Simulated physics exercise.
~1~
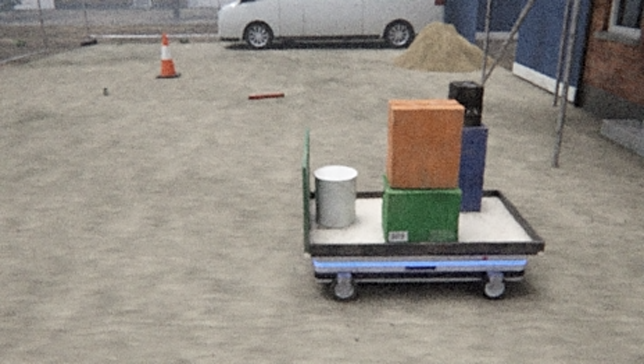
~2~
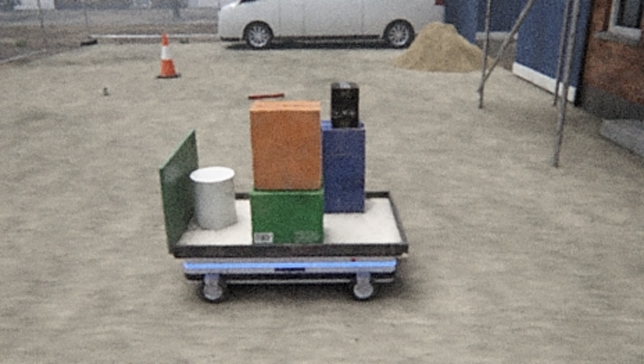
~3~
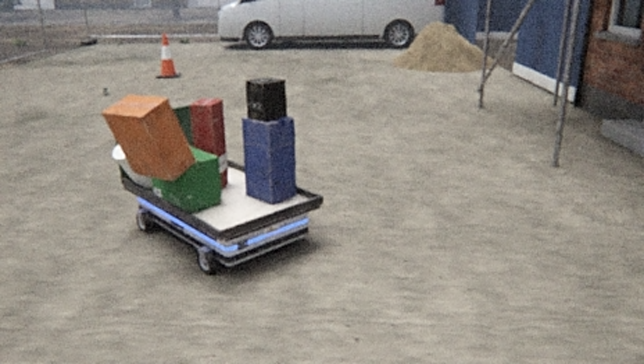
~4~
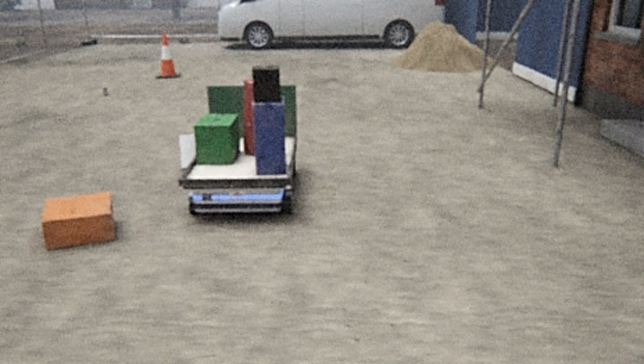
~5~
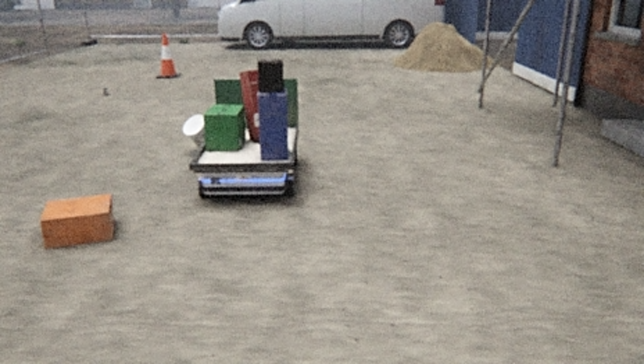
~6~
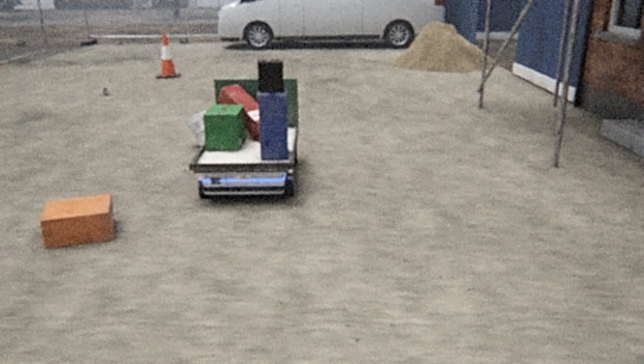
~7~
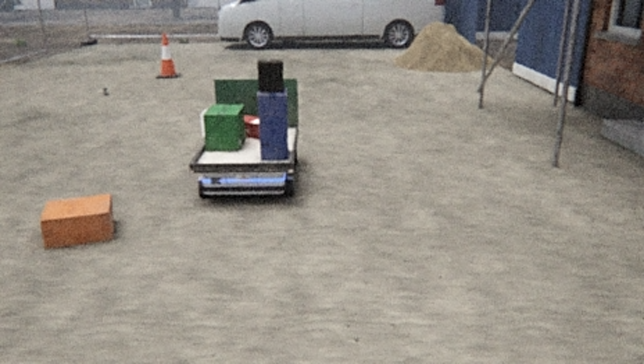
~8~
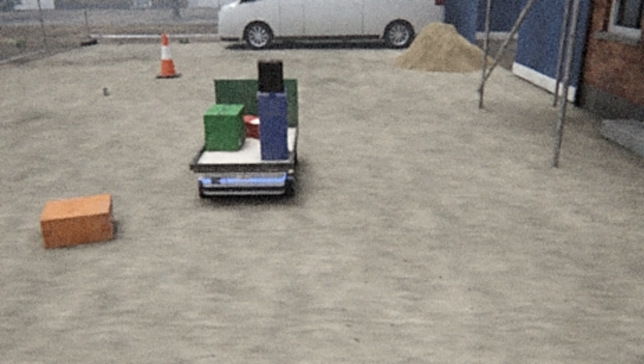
Orange box toppling off a robot cart as it turns away across a gravel yard, then a pail and red box tipping over.
